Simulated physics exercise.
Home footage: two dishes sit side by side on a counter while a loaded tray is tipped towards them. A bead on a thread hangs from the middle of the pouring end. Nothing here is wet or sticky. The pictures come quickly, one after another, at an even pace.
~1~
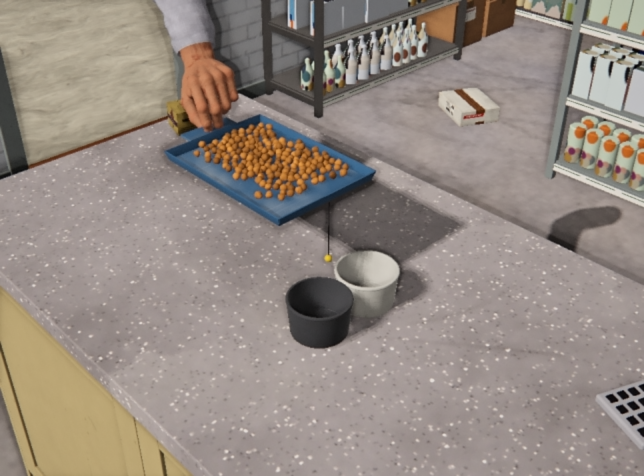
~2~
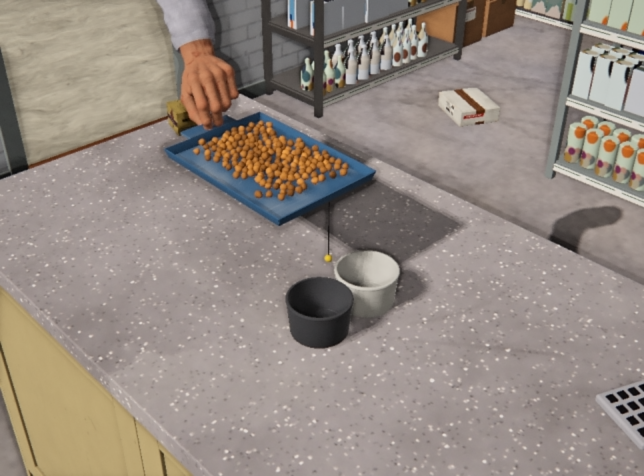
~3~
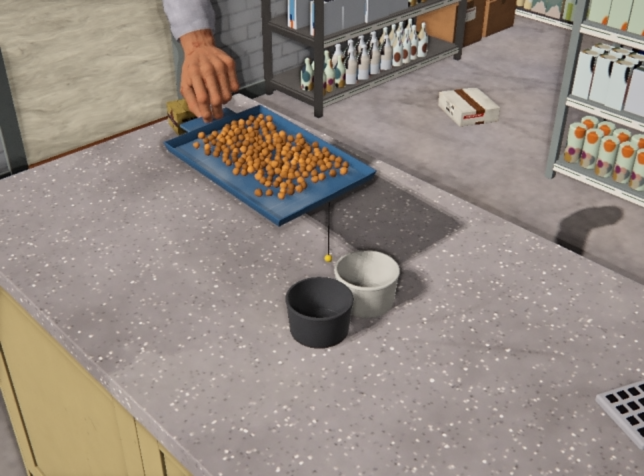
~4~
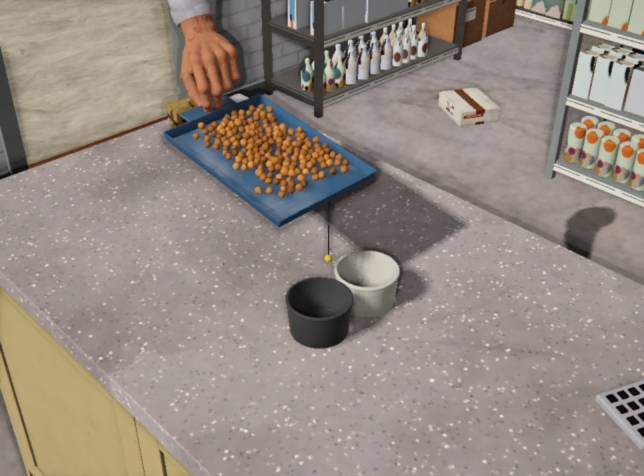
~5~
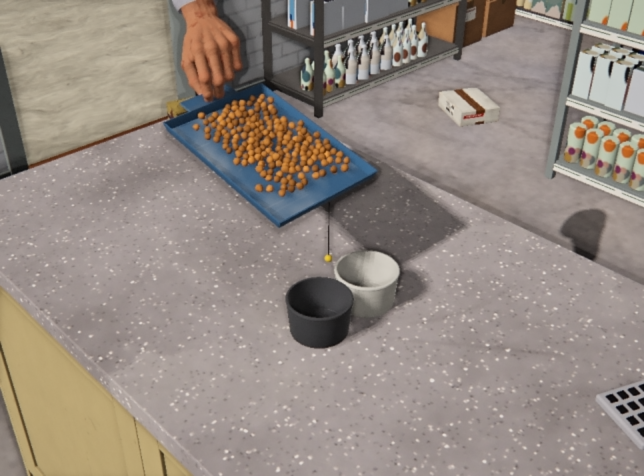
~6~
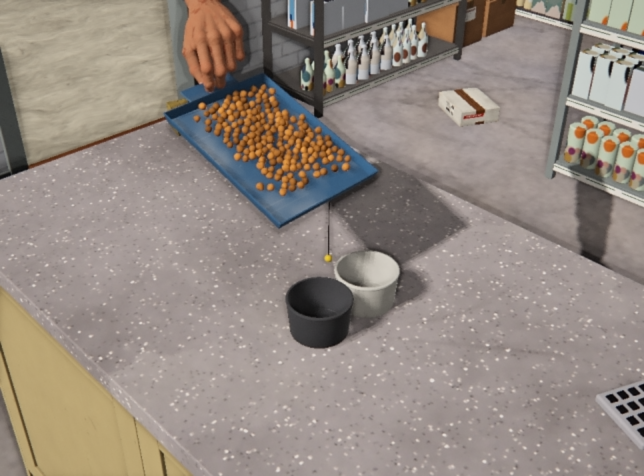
A blue tray loaded with small round orange-brown chickpeas is held at its far end by a hand above a speckled grey counter, seen from above in a room with stocked shelves behind. A black dish sits at left beside a white one, near a yellow bead hanging on a thread. The hand rises, gradually tilting the tray towards its lower left corner, while the camera stays still.
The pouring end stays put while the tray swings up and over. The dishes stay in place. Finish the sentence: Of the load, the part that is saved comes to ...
More than half of it.
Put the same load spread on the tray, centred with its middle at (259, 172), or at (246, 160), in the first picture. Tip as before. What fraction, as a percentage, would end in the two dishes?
70 per cent for the first try, 80 per cent for the second.
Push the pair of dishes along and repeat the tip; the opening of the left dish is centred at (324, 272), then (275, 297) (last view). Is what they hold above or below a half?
Well, it comes to a lesser portion at first and a lesser portion after that.
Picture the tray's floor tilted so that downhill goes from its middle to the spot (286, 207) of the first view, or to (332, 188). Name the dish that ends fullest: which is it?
On the first try it's the left-side dish, on the second the right-side dish.
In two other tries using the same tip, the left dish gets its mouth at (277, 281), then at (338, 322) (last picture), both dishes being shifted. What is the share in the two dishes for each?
Trial 1 0%, trial 2 20%.
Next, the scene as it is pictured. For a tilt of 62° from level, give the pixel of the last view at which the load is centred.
(315, 180).
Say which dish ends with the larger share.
The one to the left.
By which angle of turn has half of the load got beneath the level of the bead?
Angle reached: About 105°.
Just after the last frame, tray tipped steeply; almost all on the tray; just a few in the left dish; about a tenth in the air.
A moment on, tray tipped past a quarter turn; roughly a third on the tray; roughly a quarter in the left dish; about a tenth in the right dish; about a tenth outside both; roughly a quarter in the air.
Further on, tray tipped past a quarter turn; roughly half in the left dish; roughly a quarter in the right dish; roughly a quarter outside both.
When it is over, tray tipped past a quarter turn; roughly half in the left dish; roughly a quarter in the right dish; roughly a quarter outside both.
